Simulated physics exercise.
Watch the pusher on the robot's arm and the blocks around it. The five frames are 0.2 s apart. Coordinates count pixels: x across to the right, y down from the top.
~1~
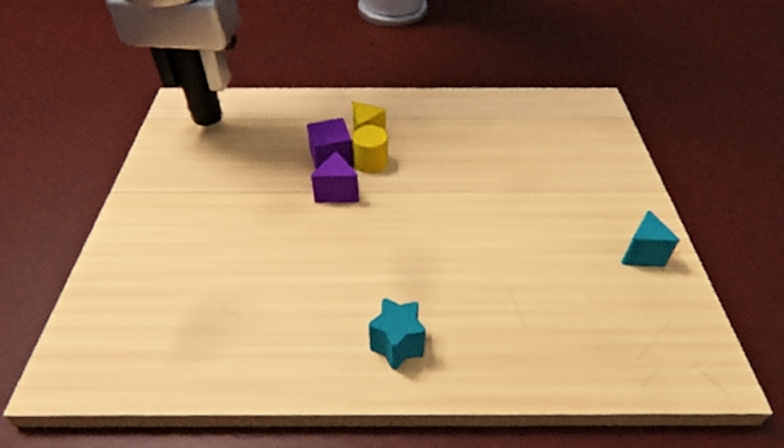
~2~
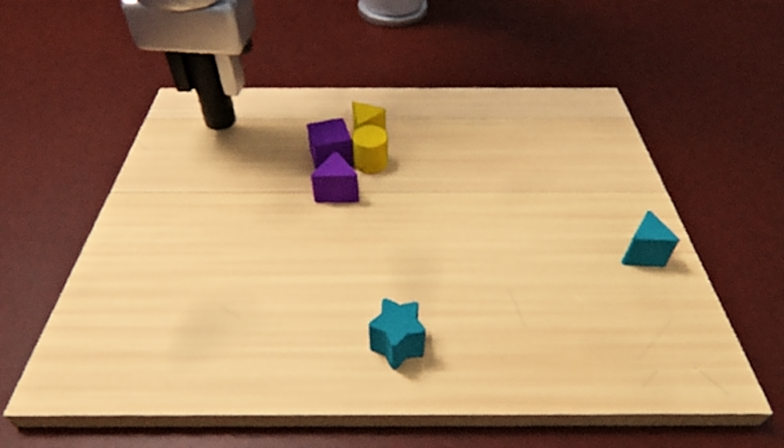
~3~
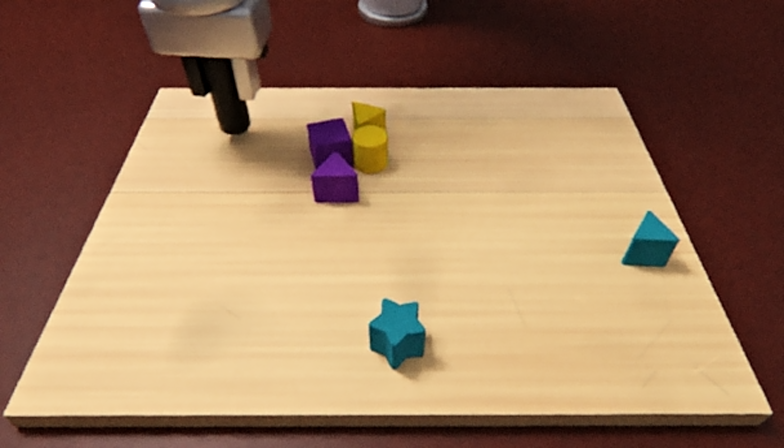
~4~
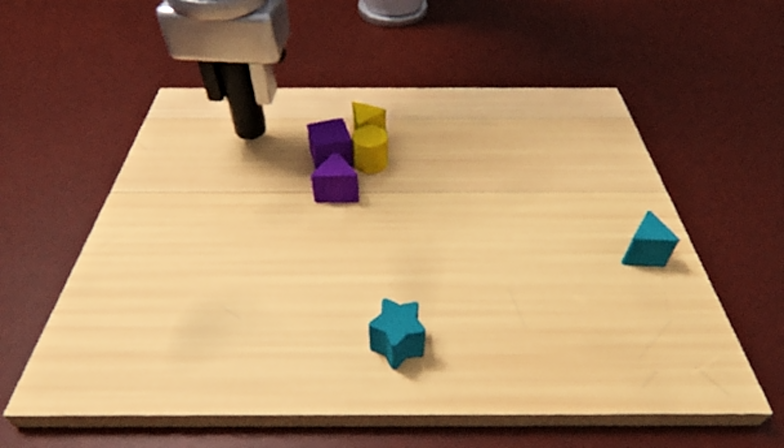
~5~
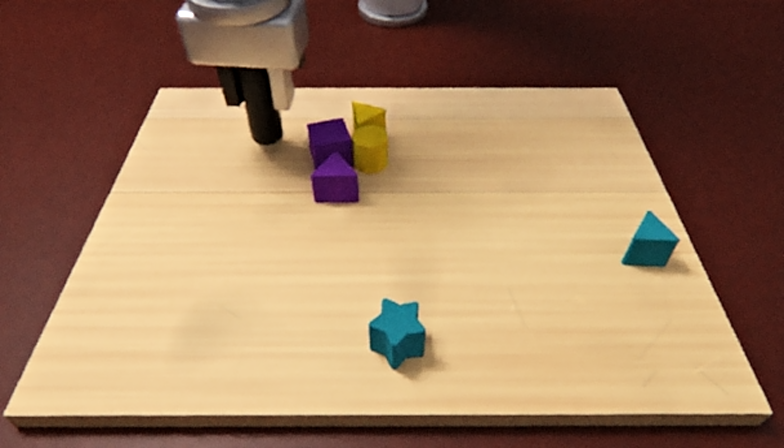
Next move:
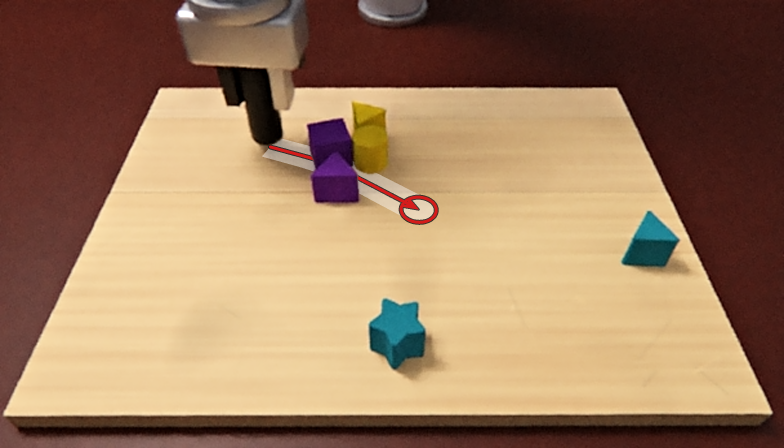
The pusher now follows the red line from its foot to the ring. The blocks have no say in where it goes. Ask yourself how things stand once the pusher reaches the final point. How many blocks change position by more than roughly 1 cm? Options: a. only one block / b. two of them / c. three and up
The correct letter is c.
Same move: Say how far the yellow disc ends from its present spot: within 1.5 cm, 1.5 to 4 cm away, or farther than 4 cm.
More than 4 cm.
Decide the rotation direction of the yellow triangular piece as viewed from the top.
Seen from above, counterclockwise.
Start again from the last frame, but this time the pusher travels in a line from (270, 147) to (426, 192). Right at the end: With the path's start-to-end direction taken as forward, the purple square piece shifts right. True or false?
The statement is incorrect.
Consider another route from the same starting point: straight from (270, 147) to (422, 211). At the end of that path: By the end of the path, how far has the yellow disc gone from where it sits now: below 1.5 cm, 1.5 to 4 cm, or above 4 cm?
Shift of over 4 cm.
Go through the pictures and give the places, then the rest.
The first frame shows tip of the pusher (208, 118), middles of tops, purple square piece (329, 131), purple triangular piece (335, 167), yellow triangular piece (365, 111), yellow disc (370, 135).
The second frame shows pusher (221, 122), nothing pushed.
The third frame shows pusher (236, 126), nothing pushed.
The fourth frame shows pusher (251, 131), nothing pushed.
The fifth frame shows pusher (268, 136), purple square piece (329, 131), purple triangular piece (335, 167), yellow triangular piece (365, 111), yellow disc (370, 135).
The line goes from (270, 147) over (345, 171) to (419, 210).
On the path given first. One third of the way, pusher (321, 151); purple square piece (355, 137), turned 15° clockwise; yellow triangular piece (370, 112), turned 30° anticlockwise; yellow disc (392, 137).
Two thirds of the way, pusher (369, 173); purple square piece (407, 151), turned 15° anticlockwise; purple triangular piece (342, 176), turned 65° clockwise; yellow triangular piece (370, 112), turned 30° anticlockwise; yellow disc (436, 137).
At the end, pusher (419, 199); purple square piece (424, 153), turned 35° anticlockwise; purple triangular piece (342, 177), turned 70° clockwise; yellow triangular piece (370, 112), turned 30° anticlockwise; yellow disc (445, 134).
